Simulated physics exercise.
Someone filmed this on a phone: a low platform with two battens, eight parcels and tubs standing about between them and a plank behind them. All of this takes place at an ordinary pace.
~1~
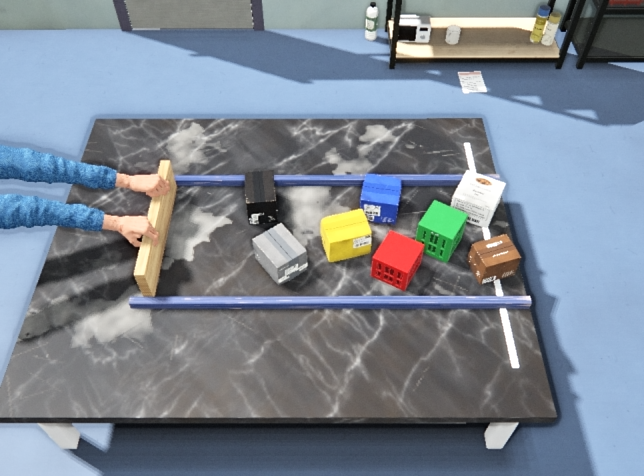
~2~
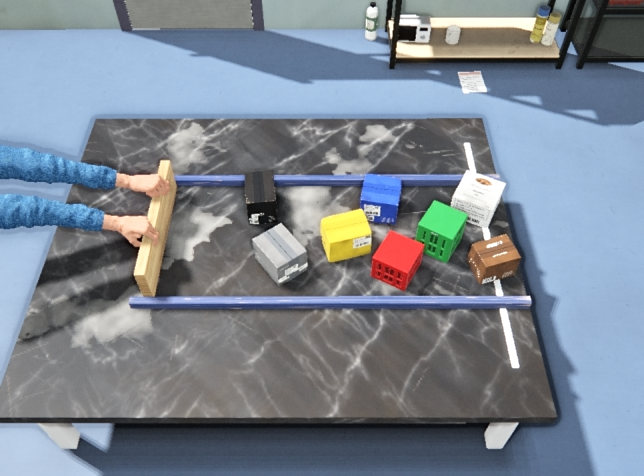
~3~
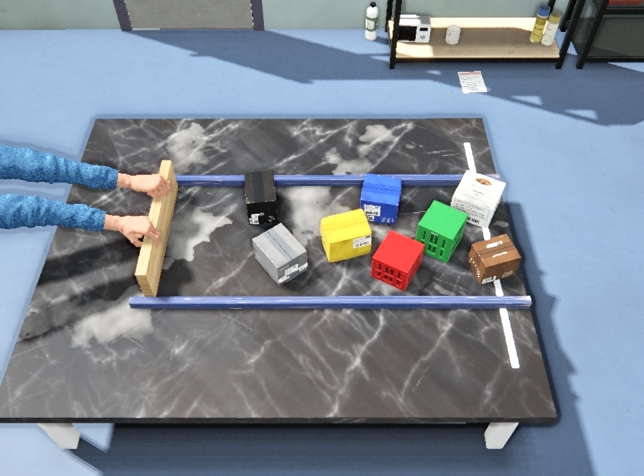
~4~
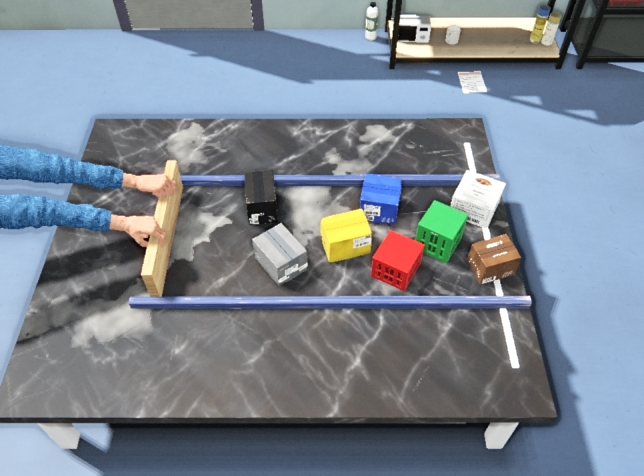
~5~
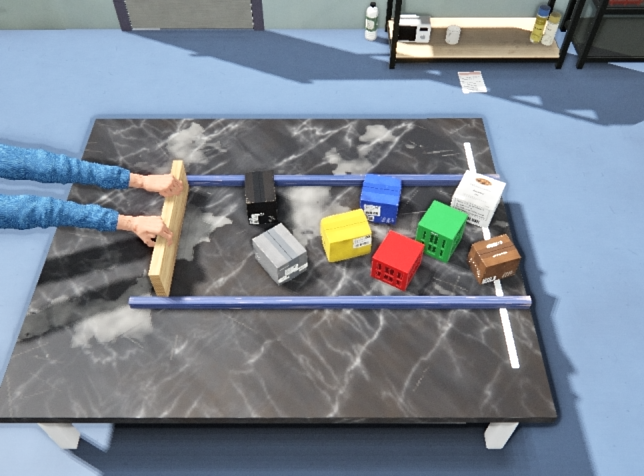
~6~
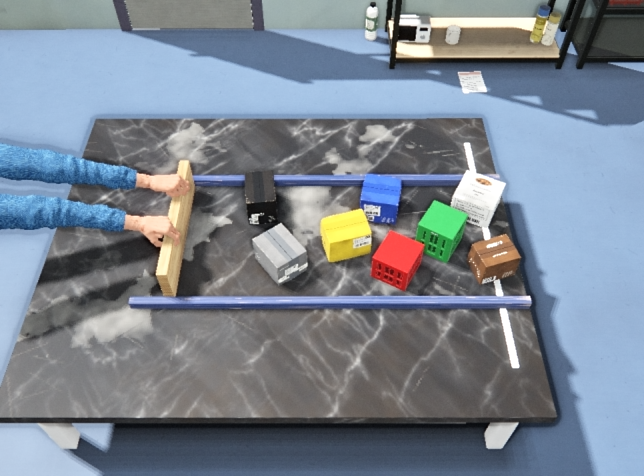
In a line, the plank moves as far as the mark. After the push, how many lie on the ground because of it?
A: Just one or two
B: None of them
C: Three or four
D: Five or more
Five or more.
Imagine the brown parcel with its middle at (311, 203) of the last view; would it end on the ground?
Observed: The brown parcel does not remain.
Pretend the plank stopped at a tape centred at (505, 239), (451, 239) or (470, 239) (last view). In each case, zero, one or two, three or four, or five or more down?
Taking them in turn, five or over; three or four; at least five.
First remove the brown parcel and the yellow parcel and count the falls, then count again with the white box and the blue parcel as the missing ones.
First 4, then 4.
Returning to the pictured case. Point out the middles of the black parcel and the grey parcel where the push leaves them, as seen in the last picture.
In the last picture, roughly (498, 196) and (517, 268).
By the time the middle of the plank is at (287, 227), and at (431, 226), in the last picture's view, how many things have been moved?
That gives 2 for the first and 8 for the second.
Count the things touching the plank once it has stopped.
2 touch it.
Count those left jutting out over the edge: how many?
The total here is 2.
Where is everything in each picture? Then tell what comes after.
Brown parcel (493, 259); white box (477, 199); green crate (441, 232); plank (158, 227); tape (488, 239), in the first picture.
White box (477, 199); red crate (397, 261), in the second picture.
Green crate (441, 232); black parcel (261, 197), in the third picture.
Brown parcel (493, 259); plank (164, 227), in the fourth picture.
White box (477, 199); blue parcel (380, 199), in the fifth picture.
Brown parcel (493, 259); white box (477, 199); green crate (441, 232); plank (178, 227); tape (488, 239), in the sixth picture.
Early on, none off yet; brown parcel at rest near (493, 259); white box at rest near (477, 199); green crate at rest near (441, 232).
Finally, the number that fall off is five or more; lost, yellow parcel, blue parcel, red crate, green crate, white box and brown parcel.
